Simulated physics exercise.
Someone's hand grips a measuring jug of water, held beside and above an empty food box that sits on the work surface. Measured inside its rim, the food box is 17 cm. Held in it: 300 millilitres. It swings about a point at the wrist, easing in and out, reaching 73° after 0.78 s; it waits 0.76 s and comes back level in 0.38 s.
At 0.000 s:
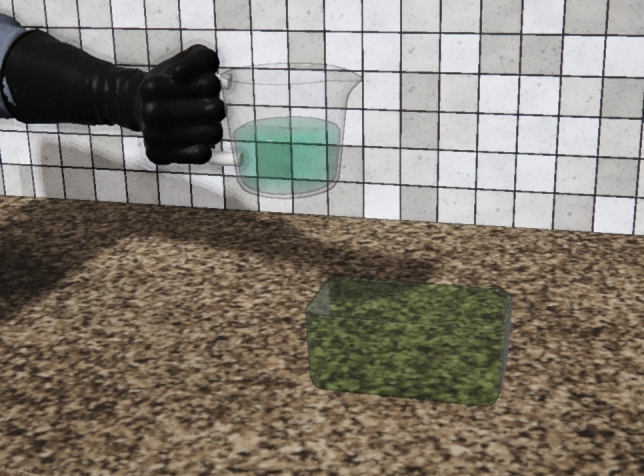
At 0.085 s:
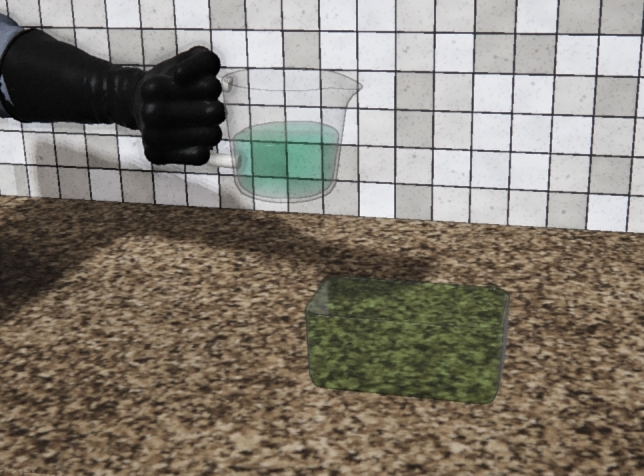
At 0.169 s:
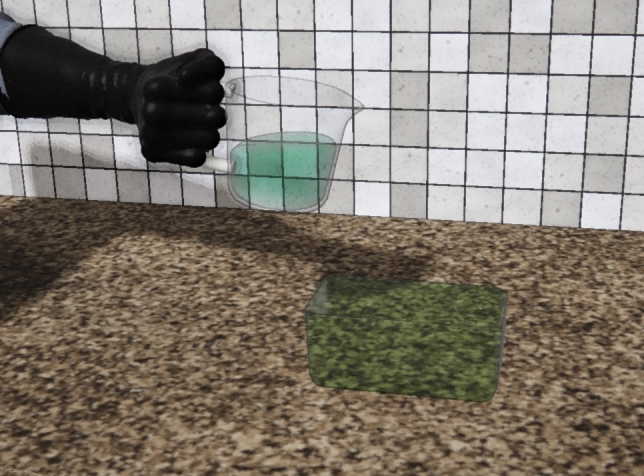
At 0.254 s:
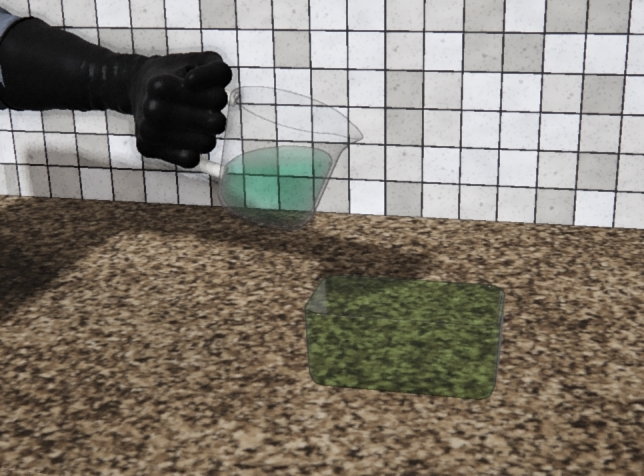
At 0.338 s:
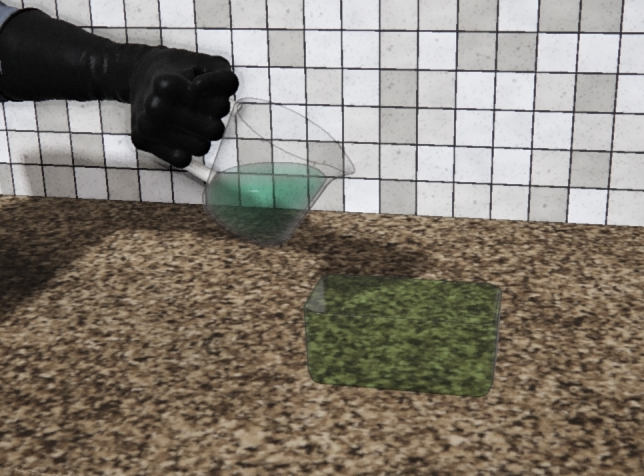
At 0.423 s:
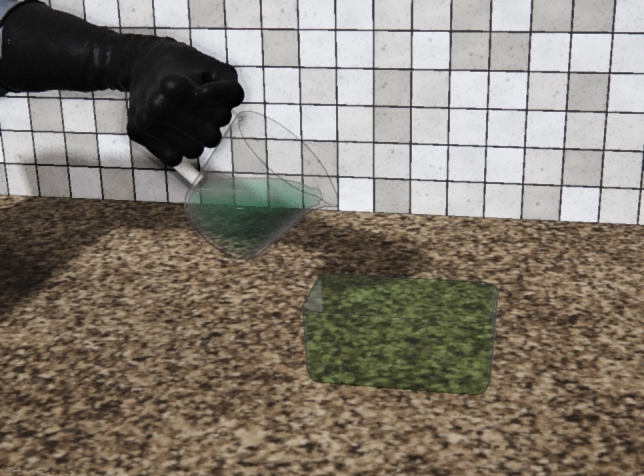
A black-gloved hand held a clear, spouted jug of green liquid above an empty see-through box on a speckled counter, then steadily tilted it to the right, the liquid shifting toward the spout.
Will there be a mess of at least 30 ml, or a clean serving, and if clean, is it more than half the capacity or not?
A mess of 30 ml or more.
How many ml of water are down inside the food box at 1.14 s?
Around 60 ml.
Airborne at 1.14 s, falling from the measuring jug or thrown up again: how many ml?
Roughly 25 ml is airborne.
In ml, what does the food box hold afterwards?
Volume: Approx. 70 ml.
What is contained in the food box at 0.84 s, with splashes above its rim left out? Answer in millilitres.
Some 35 ml.
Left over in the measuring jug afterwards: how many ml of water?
It ends up holding about 60 ml.
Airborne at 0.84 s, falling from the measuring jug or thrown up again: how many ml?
Estimate: Near 50 ml.
After 0.84 s the tilt is 73° and the food box has 35 ml, the measuring jug 185 ml, and 35 ml is on the work surface.
After 1.14 s the tilt is 73° and the food box has 65 ml, the measuring jug 100 ml, and 115 ml is on the work surface.
After 1.46 s the tilt is 73° and the food box has 65 ml, the measuring jug 65 ml, and 165 ml is on the work surface.
After 1.81 s the tilt is 15° and the food box has 65 ml, the measuring jug 60 ml, and 180 ml is on the work surface.
In the end the food box has 65 ml, the measuring jug 60 ml, and 180 ml is on the work surface.
